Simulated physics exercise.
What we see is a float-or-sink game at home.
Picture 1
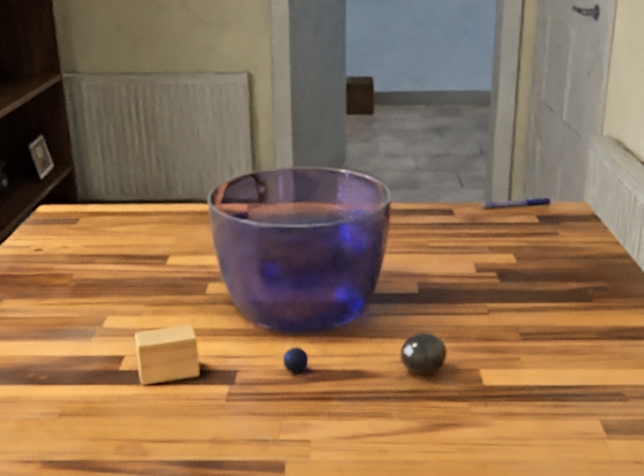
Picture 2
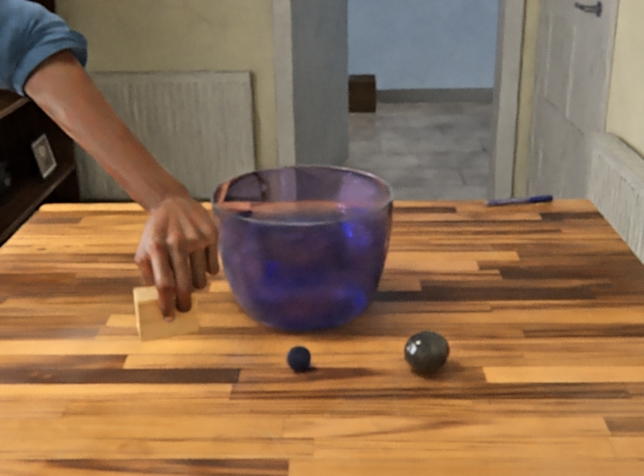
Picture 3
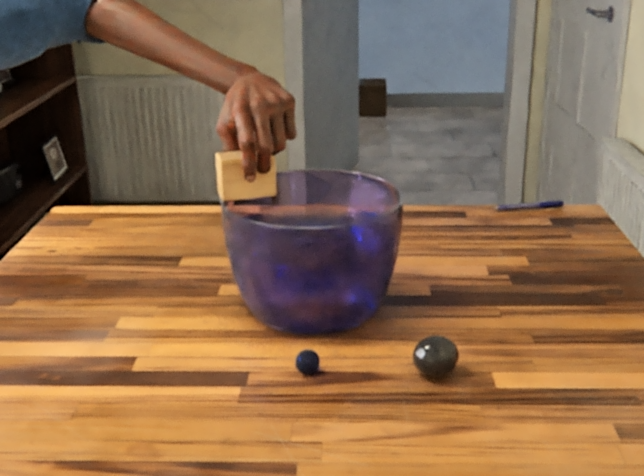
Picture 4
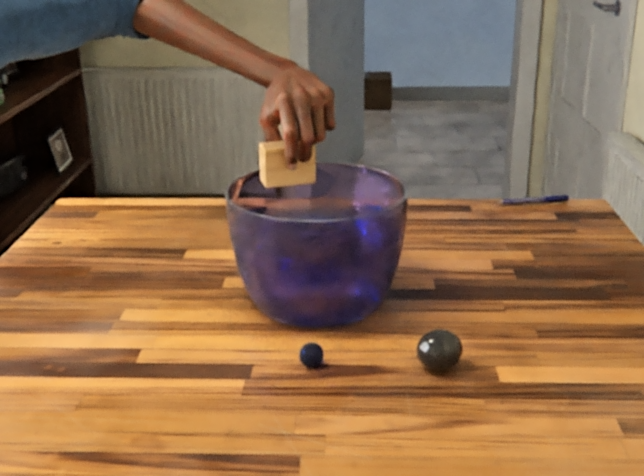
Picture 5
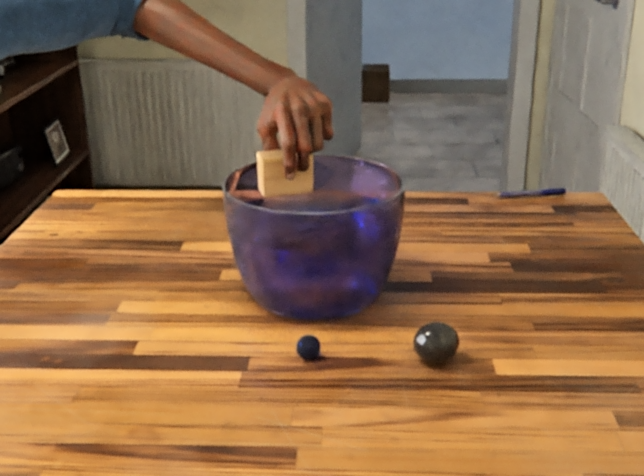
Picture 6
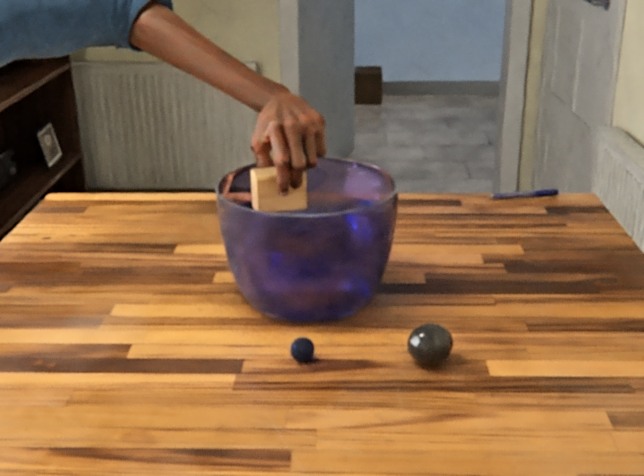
A hand picks up a wooden block, carries it right, and lowers it into a bowl.
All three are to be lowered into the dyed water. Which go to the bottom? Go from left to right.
Afloat; under; under.
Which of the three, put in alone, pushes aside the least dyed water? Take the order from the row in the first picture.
I'd pick the centre of the three.
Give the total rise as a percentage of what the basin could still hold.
6 in a hundred.
Next, the wooden block rides on the surface.
After that, the glass marble sinks.
Finally, the stone sinks; afloat, wooden block.
